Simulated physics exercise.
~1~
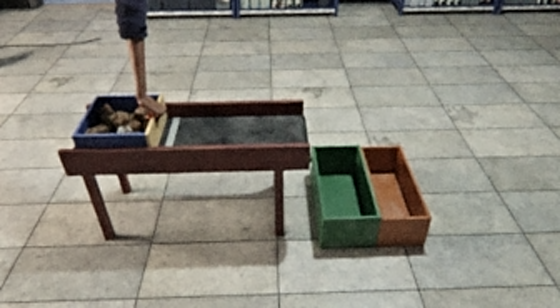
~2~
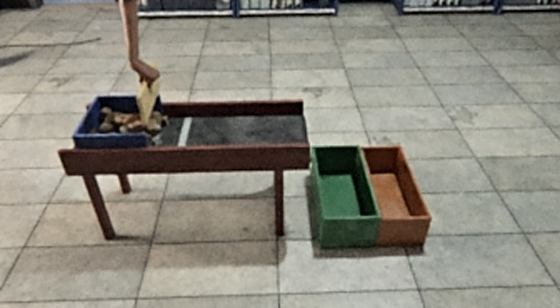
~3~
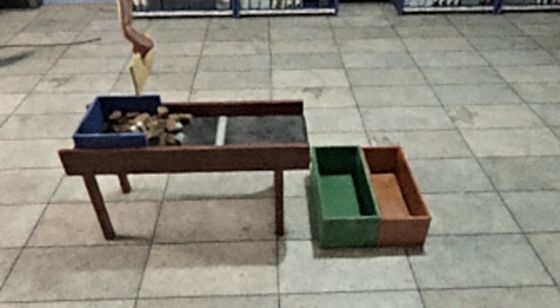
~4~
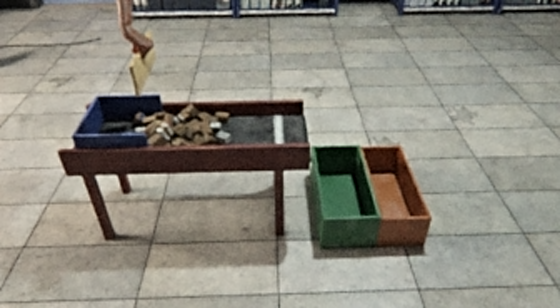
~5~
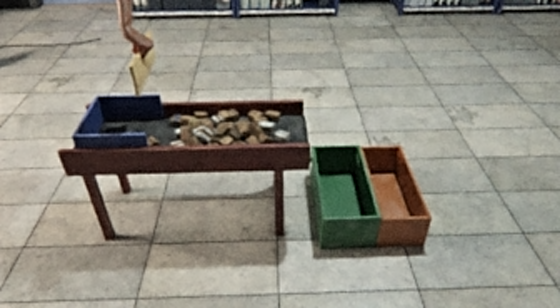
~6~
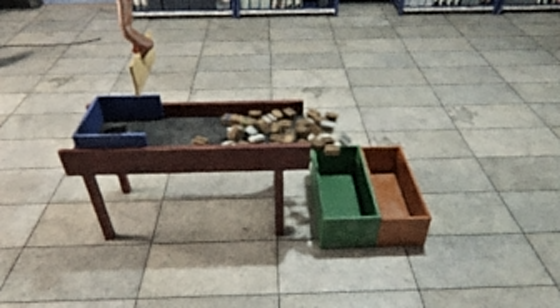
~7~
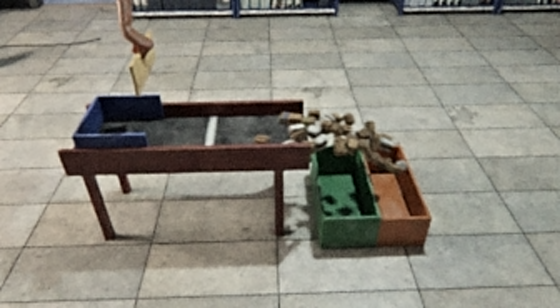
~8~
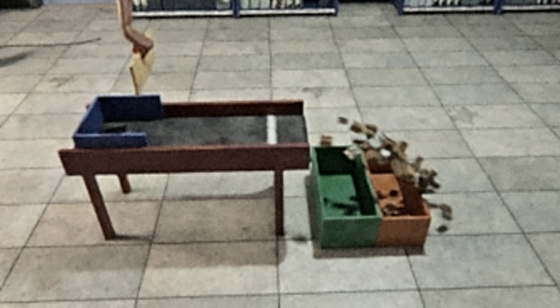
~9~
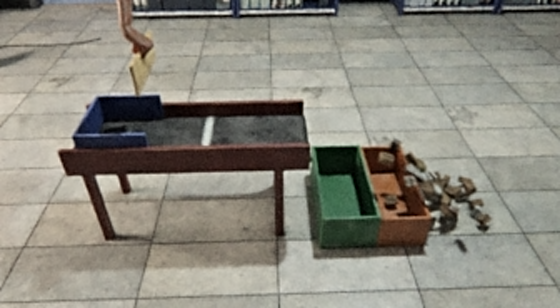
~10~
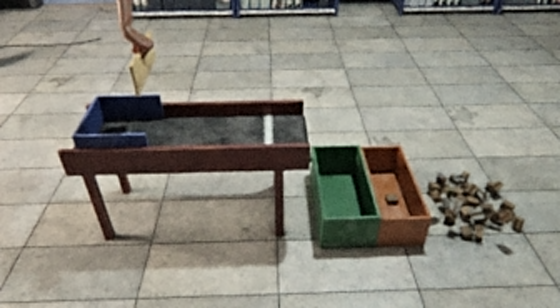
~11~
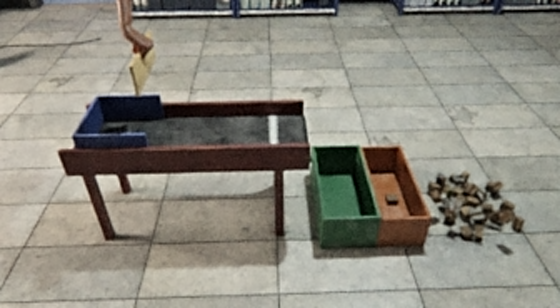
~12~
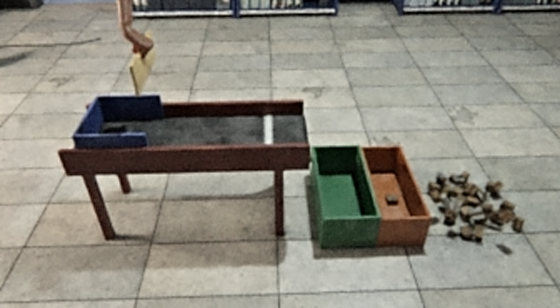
Small brown and grey parcels spill from a blue pen as a hand lifts its gate, ride right along a dark belt, and fly off the end over a green tote, with one landing in the orange bin and the rest scattered on the tiled floor beyond.
